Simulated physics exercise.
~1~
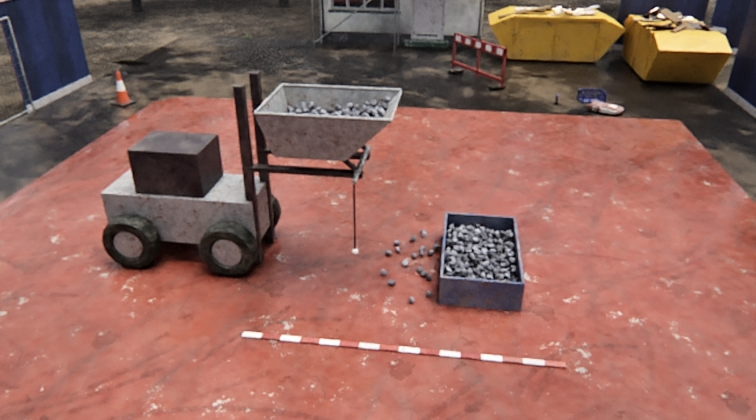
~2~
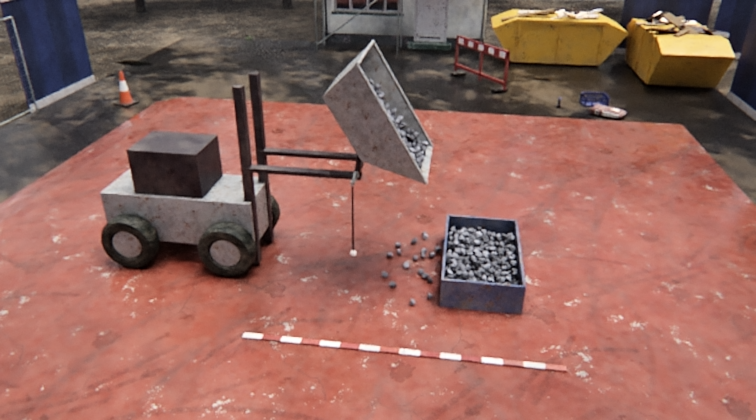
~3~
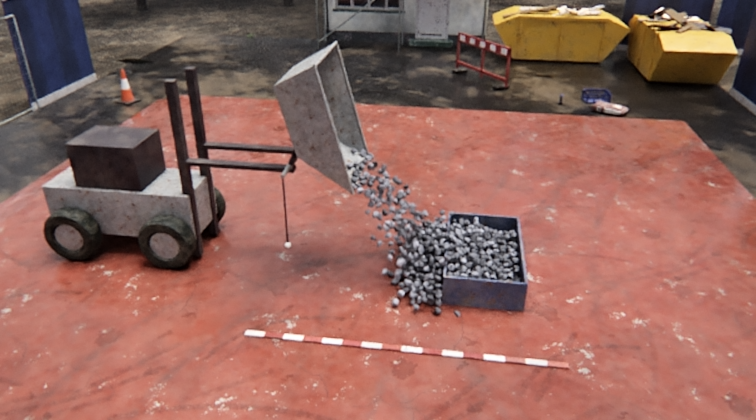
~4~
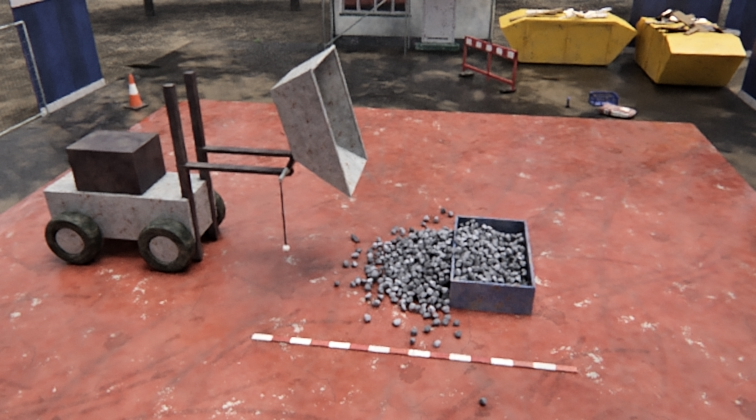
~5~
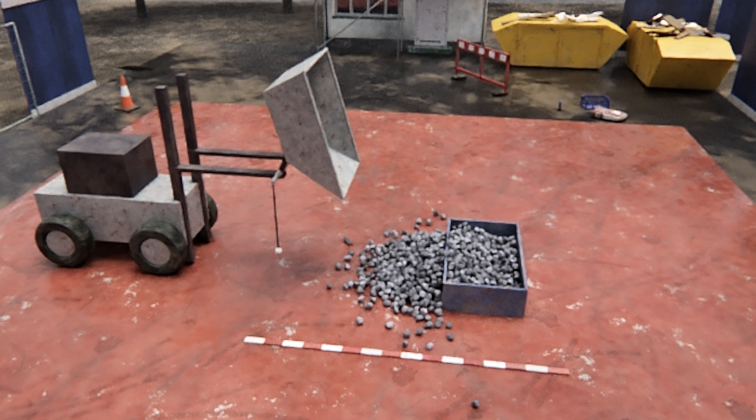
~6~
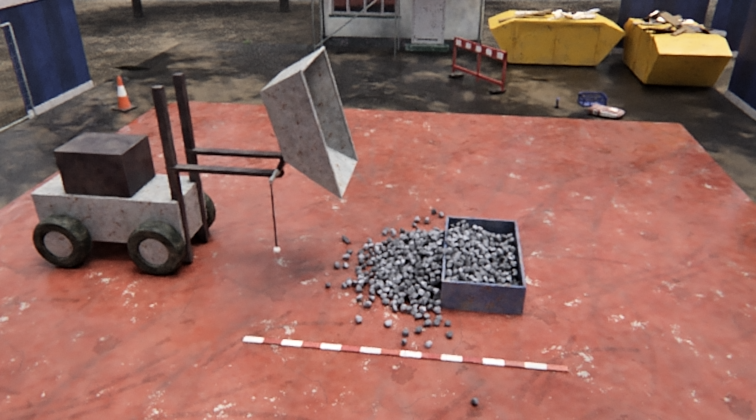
On a red floor, a forklift backs left while tipping grey stones, mostly missing the bin.
